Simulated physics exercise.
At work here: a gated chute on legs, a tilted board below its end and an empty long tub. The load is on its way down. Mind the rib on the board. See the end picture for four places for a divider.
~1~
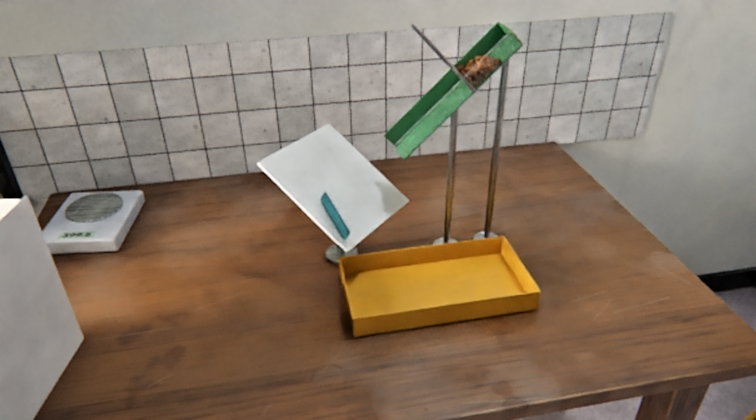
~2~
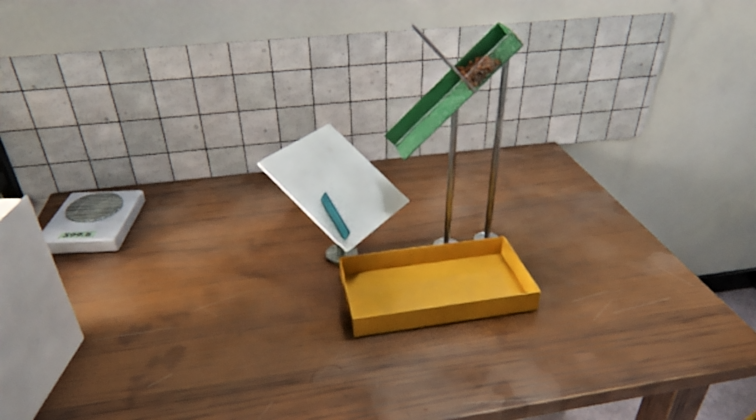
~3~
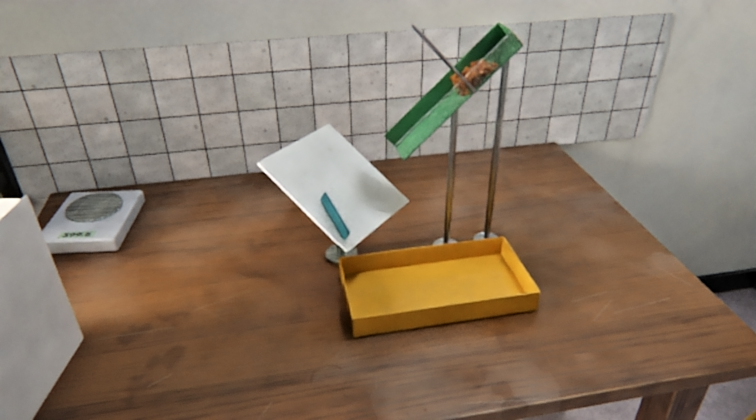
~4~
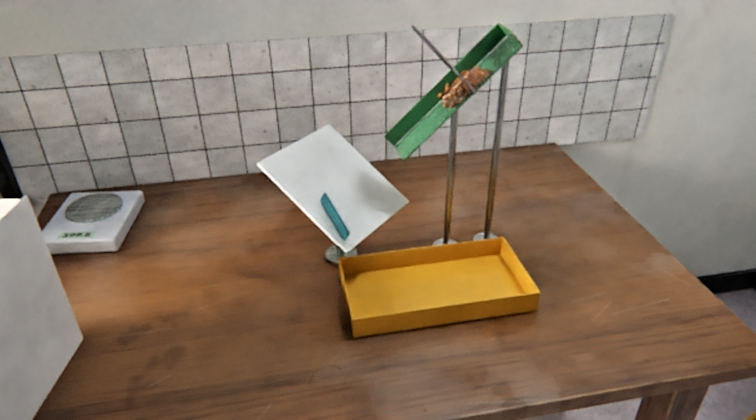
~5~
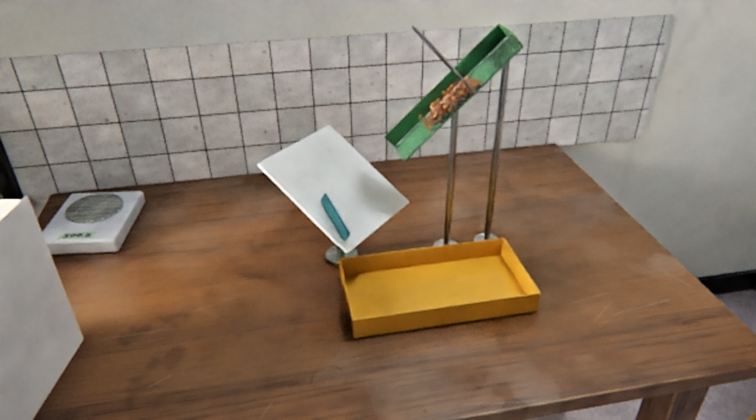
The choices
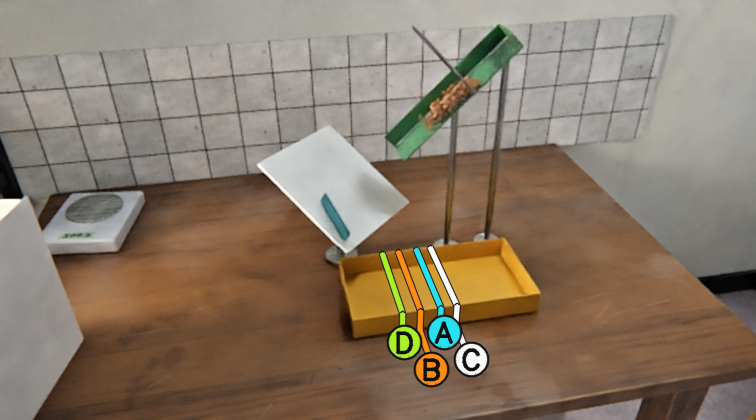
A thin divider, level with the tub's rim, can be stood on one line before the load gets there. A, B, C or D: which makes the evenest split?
Take D.
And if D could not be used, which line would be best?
That would be B.
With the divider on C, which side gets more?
Left.
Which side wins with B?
The left side.
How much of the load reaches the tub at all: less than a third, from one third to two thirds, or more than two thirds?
About that: More than two thirds.
On the marked copy, line A crosses the front rim at (440, 307); line B crosses the front rim at (420, 310); line C crosses the front rim at (456, 305); line D crosses the front rim at (402, 313).
With A, of what is caught, almost all on the left of the divider, about a tenth on the right.
With B, of what is caught, the larger part on the left of the divider, roughly a quarter on the right.
With C, of what is caught, almost all on the left of the divider, just a few on the right.
With D, of what is caught, roughly half on the left of the divider, roughly half on the right.
